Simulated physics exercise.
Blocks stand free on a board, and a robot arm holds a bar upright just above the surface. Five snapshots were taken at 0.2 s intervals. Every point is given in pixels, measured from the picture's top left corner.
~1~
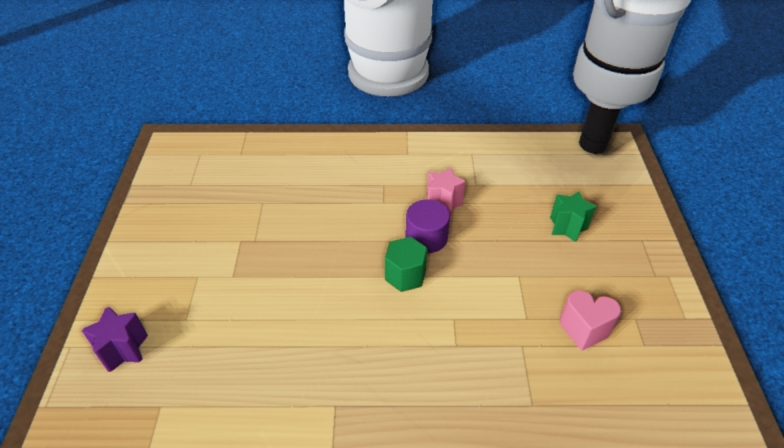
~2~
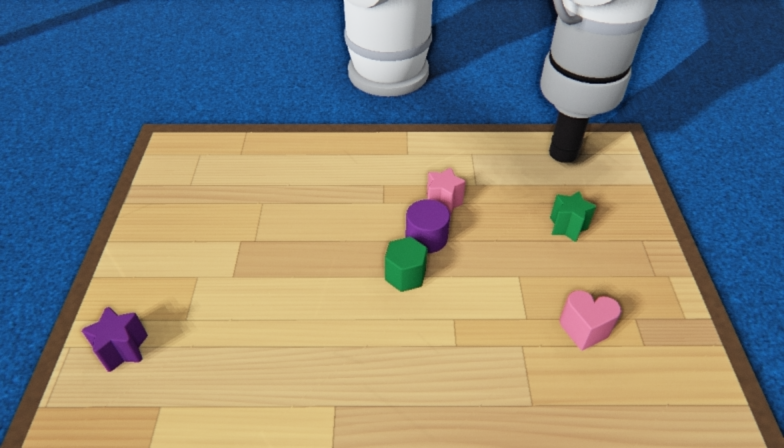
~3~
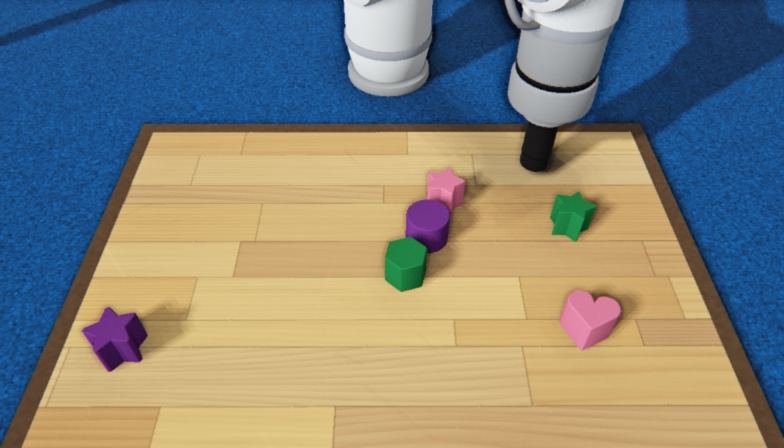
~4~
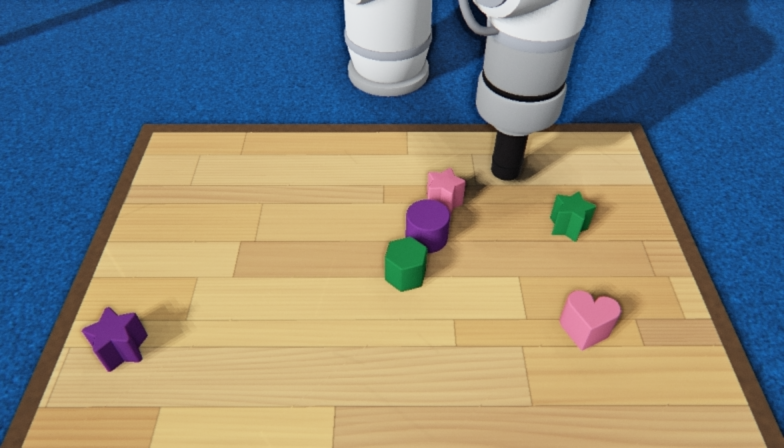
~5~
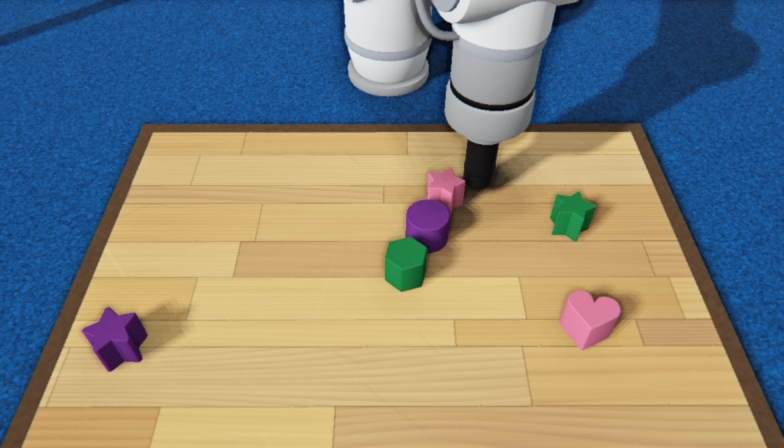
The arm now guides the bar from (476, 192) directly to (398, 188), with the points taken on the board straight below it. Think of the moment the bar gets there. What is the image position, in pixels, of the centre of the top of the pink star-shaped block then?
That would be at about pixel (417, 186).
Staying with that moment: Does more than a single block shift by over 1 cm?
No.
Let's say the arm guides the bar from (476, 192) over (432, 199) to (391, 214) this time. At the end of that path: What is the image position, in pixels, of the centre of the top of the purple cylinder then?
I'd say the purple cylinder ends with its top centre at (418, 229).
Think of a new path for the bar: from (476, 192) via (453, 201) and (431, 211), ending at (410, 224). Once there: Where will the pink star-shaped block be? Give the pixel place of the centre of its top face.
Its top middle will sit at (380, 203).
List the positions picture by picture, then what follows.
In the first picture, bar's lower end (593, 146); purple cylinder (428, 214); pink star-shaped block (445, 180).
In the second picture, bar (563, 155); blocks still.
In the third picture, bar (534, 163); blocks still.
In the fourth picture, bar (505, 172); blocks still.
In the fifth picture, bar (478, 180); purple cylinder (428, 214); pink star-shaped block (445, 180).
The first path, step by step. Halfway along, bar (437, 178); pink star-shaped block (429, 185), turned 35° anticlockwise.
At the end, bar (398, 176); purple cylinder still; pink star-shaped block (417, 186), turned 65° anticlockwise.
